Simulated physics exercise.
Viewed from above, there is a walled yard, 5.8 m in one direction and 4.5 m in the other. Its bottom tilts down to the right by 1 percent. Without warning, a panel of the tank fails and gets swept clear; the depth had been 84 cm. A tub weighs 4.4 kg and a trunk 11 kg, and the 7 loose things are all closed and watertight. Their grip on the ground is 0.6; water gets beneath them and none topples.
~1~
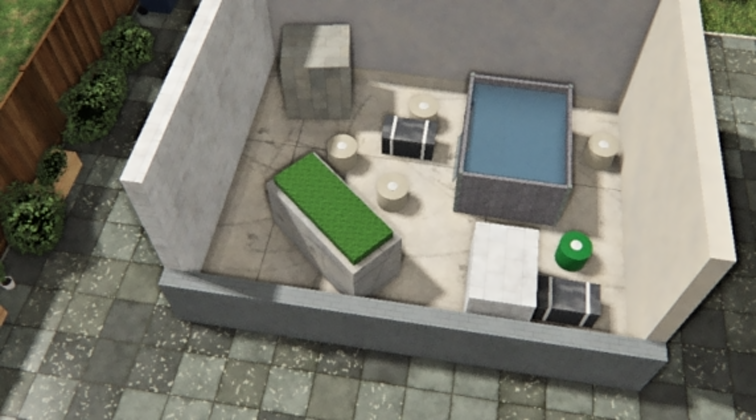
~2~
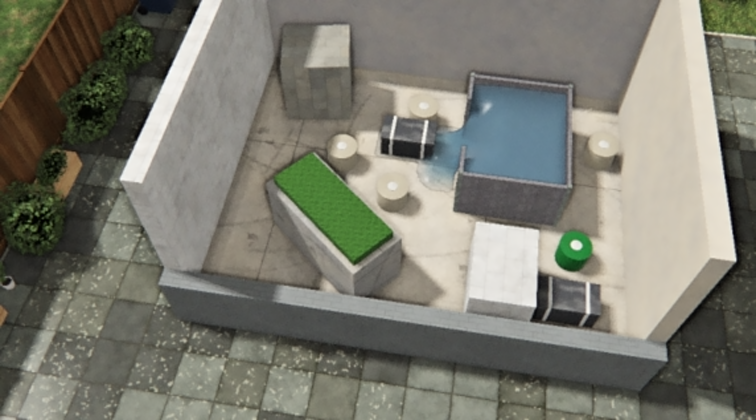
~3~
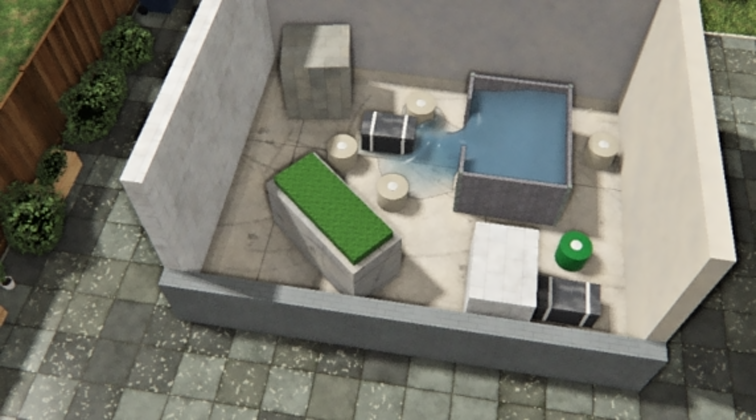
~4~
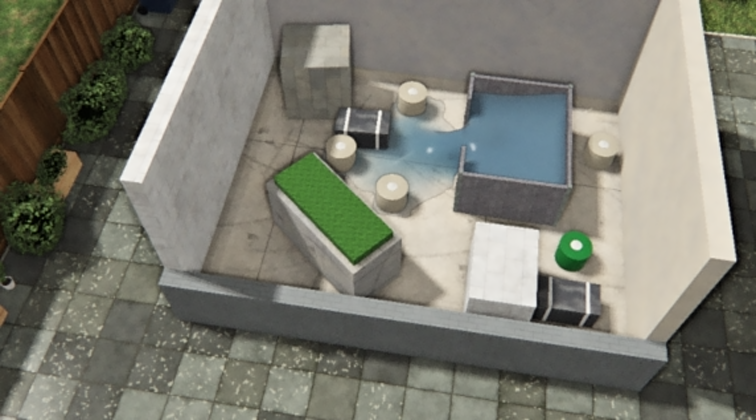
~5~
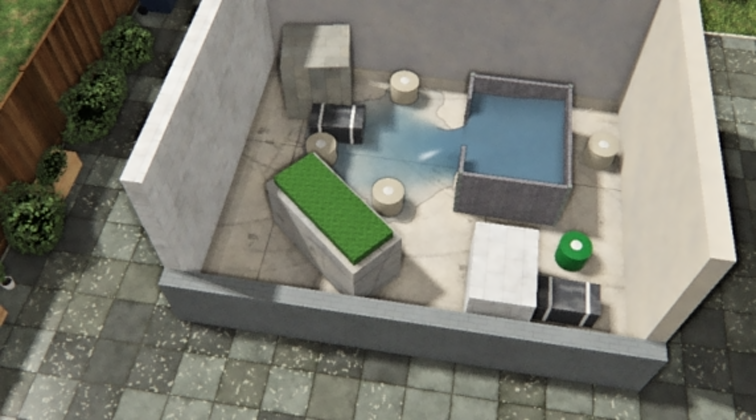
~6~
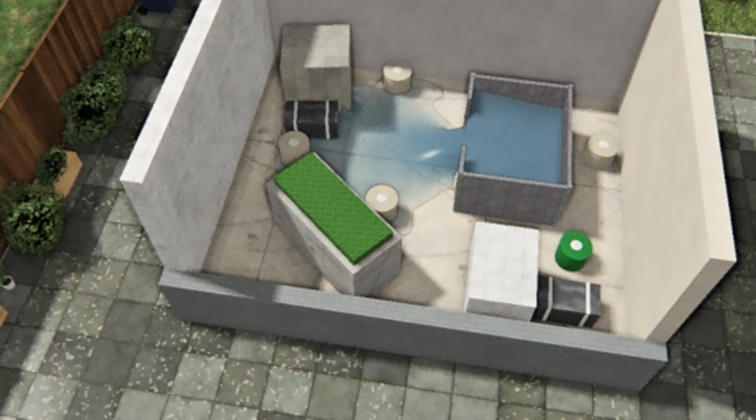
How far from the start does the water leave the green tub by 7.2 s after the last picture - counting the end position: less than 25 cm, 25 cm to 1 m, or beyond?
Somewhat dislodged.
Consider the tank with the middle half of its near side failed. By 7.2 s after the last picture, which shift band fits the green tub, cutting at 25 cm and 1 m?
I'd say the green tub gets swept off.
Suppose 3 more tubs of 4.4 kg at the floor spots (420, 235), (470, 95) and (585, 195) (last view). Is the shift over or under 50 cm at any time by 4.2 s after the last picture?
Note, same order as listed: Beyond the limit, beyond the limit, inside the limit.
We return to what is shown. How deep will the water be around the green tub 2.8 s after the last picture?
Roughly 0 cm.
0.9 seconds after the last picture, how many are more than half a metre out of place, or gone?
4.
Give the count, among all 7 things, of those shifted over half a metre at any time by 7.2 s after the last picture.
My count gives 6.
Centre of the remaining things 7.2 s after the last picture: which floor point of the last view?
About (495, 276).
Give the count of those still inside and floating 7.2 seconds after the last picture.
At that moment it comes to 6.
Then, 0.9 s after the last picture the green tub is near (576, 245), 0.0 m from its start, aground; 3 afloat.
Then, 2.8 s after the last picture the green tub is near (576, 245), 0.0 m from its start, aground; 3 afloat.
Then, 4.8 s after the last picture the green tub is near (576, 245), 0.0 m from its start, aground; 3 afloat.
Then, 7.2 s after the last picture the green tub is near (588, 278), 0.5 m from its start, afloat; 6 afloat.
